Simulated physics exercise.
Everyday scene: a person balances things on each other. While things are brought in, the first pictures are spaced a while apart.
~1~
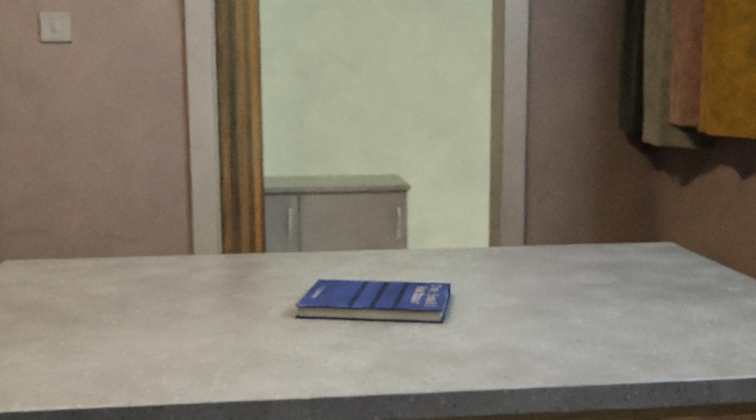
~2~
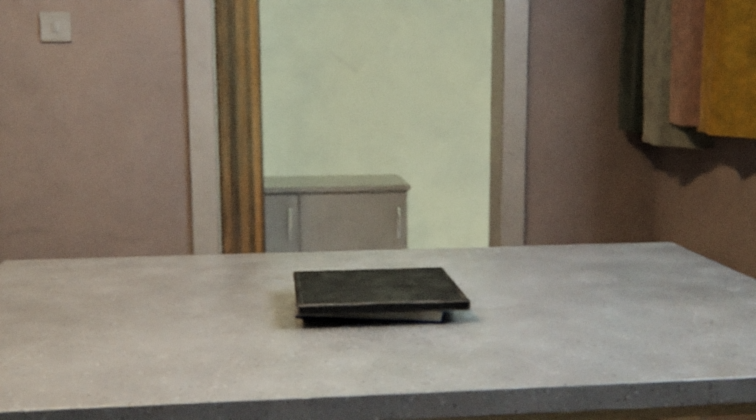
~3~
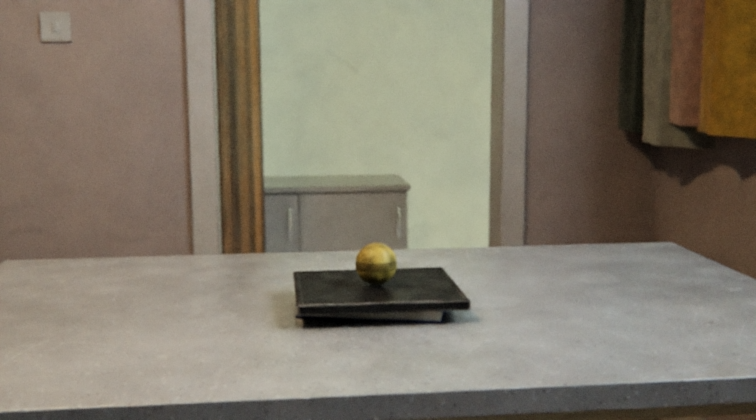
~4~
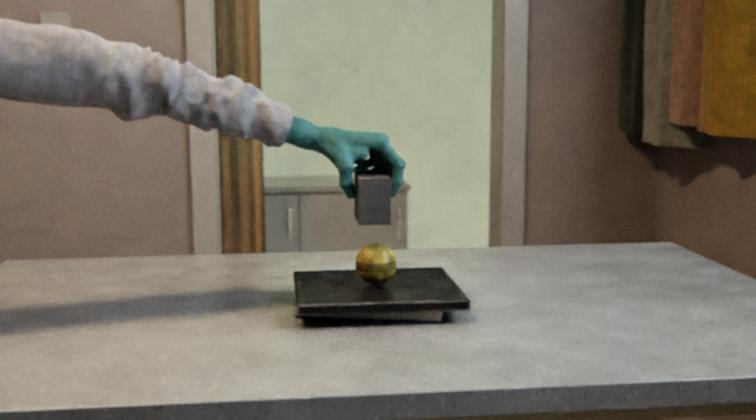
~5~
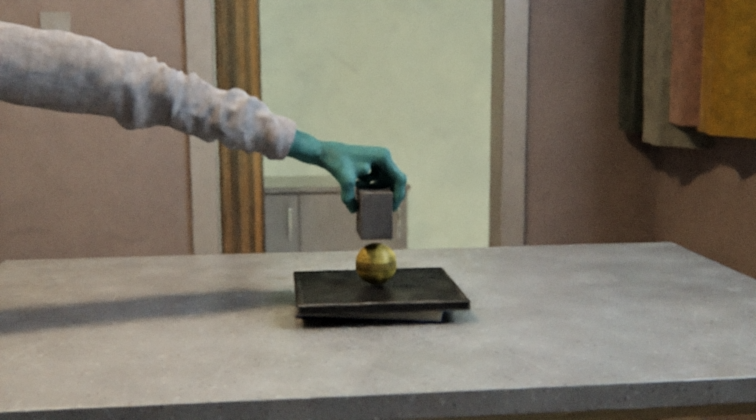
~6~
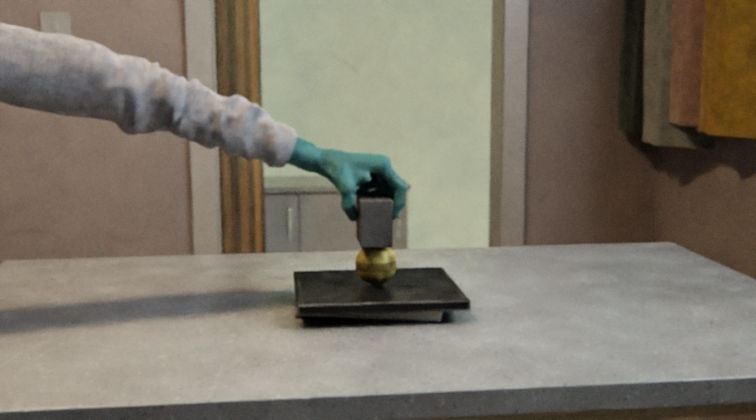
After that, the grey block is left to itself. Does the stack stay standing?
My guess is the pile will be unstable.
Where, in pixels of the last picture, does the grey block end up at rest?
Around (308, 271).
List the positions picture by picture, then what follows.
The last thing is not in view yet, in the first picture.
The last thing is not in view yet, in the second picture.
The last thing is not in view yet; yellow ball (376, 264), in the third picture.
Coming down; grey block (372, 198); black tray (376, 290), in the fourth picture.
Coming down; grey block (374, 212), in the fifth picture.
In place under the hand; grey block (374, 220); yellow ball (376, 264), in the sixth picture.
Then, 0.50 s later than the last frame, grey block tilted by 55° near (338, 232).
Then, 0.80 s later than the last frame, grey block now fallen.
When it is over, fallen, grey block; the other 3 as before. End places, in pixels of the last picture, grey block near (308, 271). The pile comes apart.
